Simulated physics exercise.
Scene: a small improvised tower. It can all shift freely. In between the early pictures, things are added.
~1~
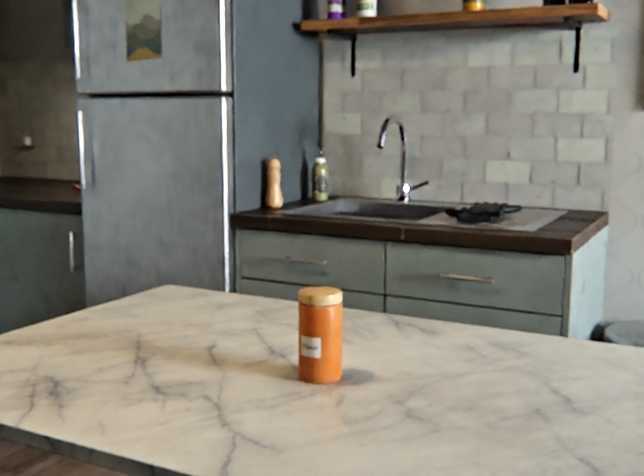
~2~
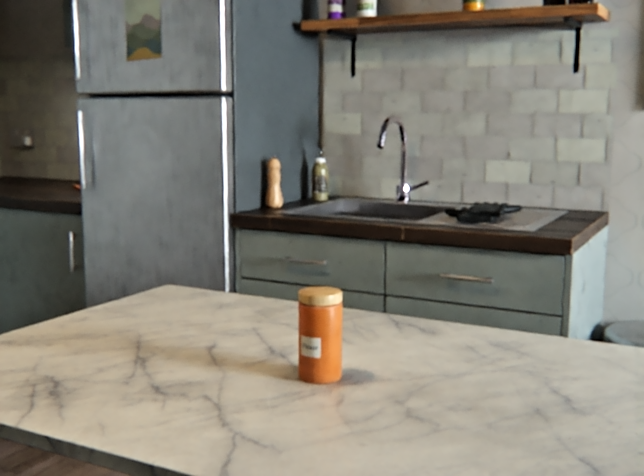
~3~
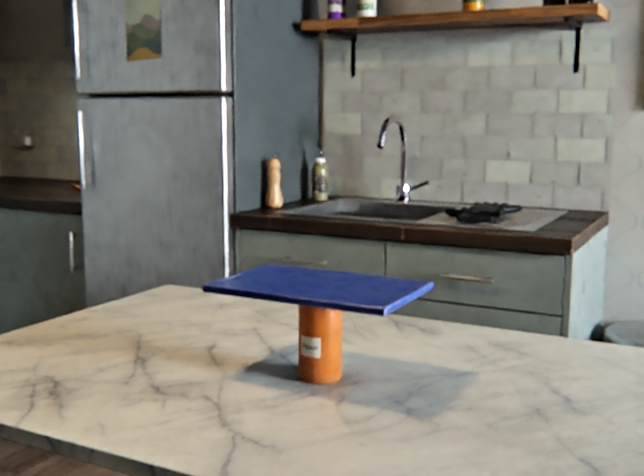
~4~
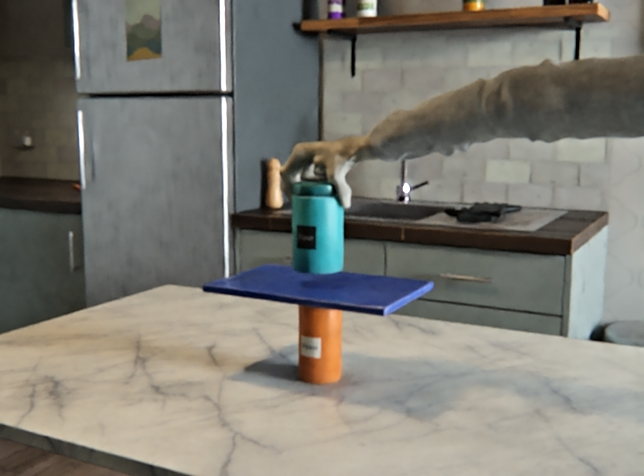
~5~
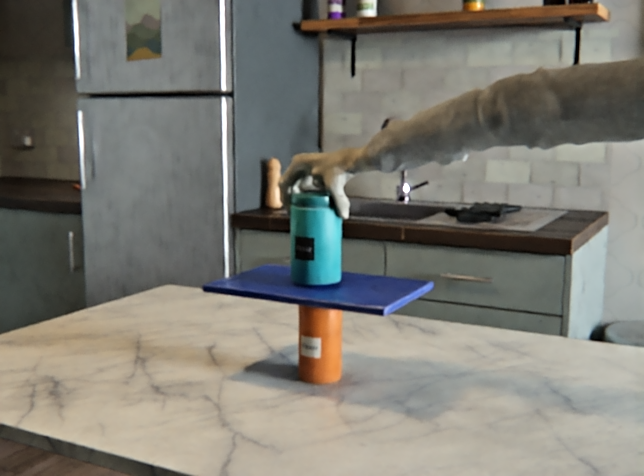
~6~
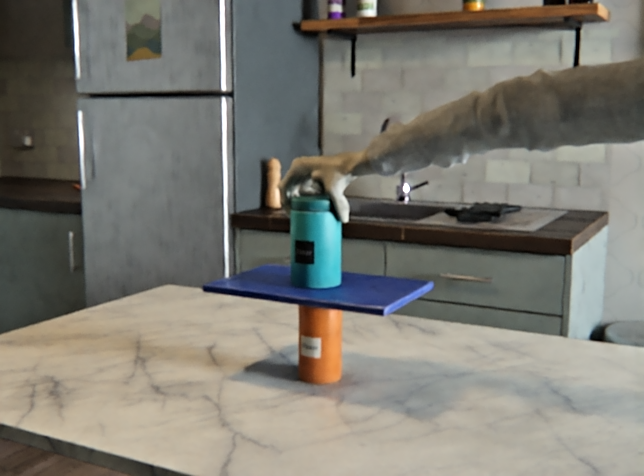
An arm in a grey sleeve reaches in from the right over a pale marble counter, seen from slightly above in a kitchen with a grey fridge, sink and shelf behind. An orange jar stands near the middle, and a flat blue lid appears on top of it. The hand then lowers a turquoise jar a short way onto the lid and stays on it, while the camera remains still.
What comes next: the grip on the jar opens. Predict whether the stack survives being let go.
Prediction: It survives.
Then, 0.80 s on from there, no change.
Then, 1.70 s on from there, things are still on the move.
In the end, all 3 unmoved. At the end, from the last picture's camera, turquoise jar near (316, 242). The stack holds.
